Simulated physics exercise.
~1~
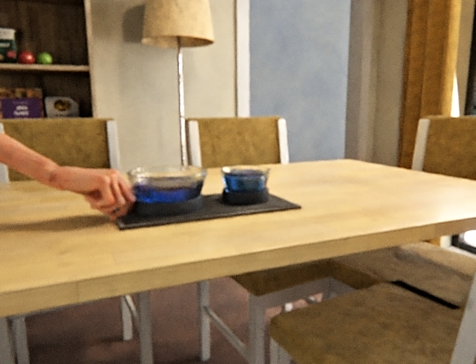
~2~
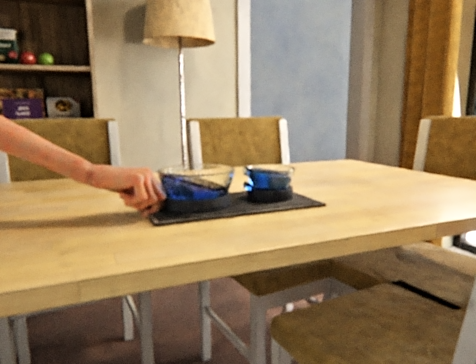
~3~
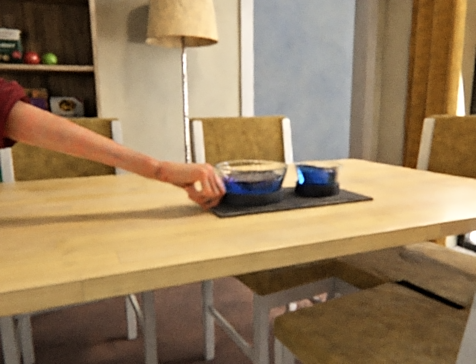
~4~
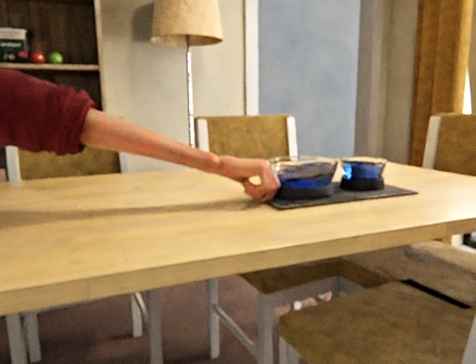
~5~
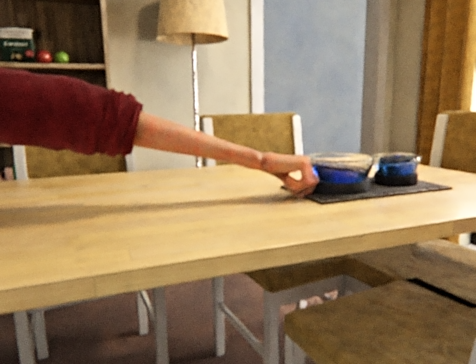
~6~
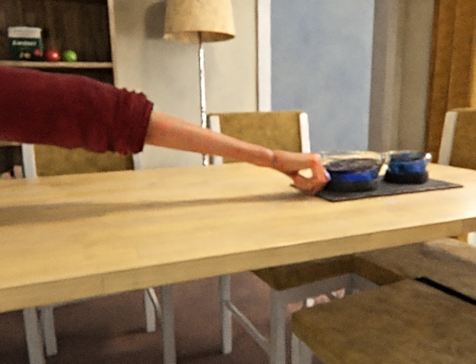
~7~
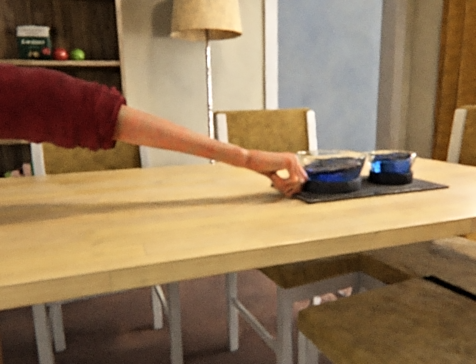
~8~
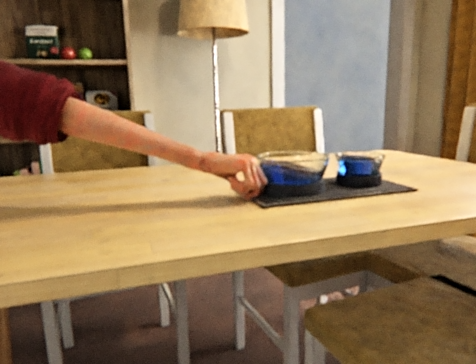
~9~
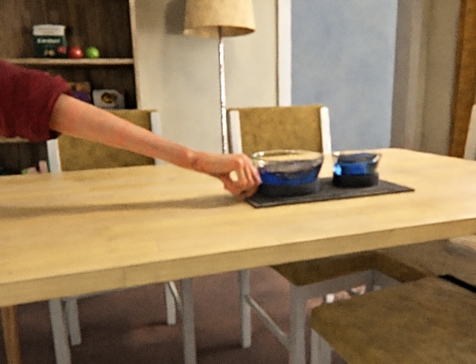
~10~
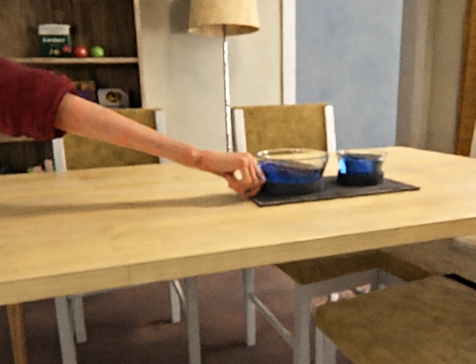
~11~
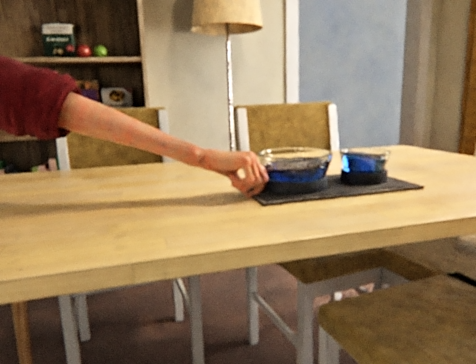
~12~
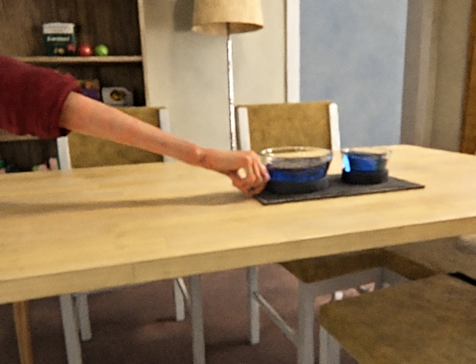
A dark tray carrying two open containers of blue-looking water, a wider bowl on the left and a smaller cup on the right, slides right across a pale wooden table. A hand grips its left end, and the arm, in a dark red sleeve, stretches further into view as the tray travels toward the right side. There it slows and turns back, and the hand draws it a shorter way left. The tray then comes to rest right of centre, with both containers upright on it and the hand still holding on.
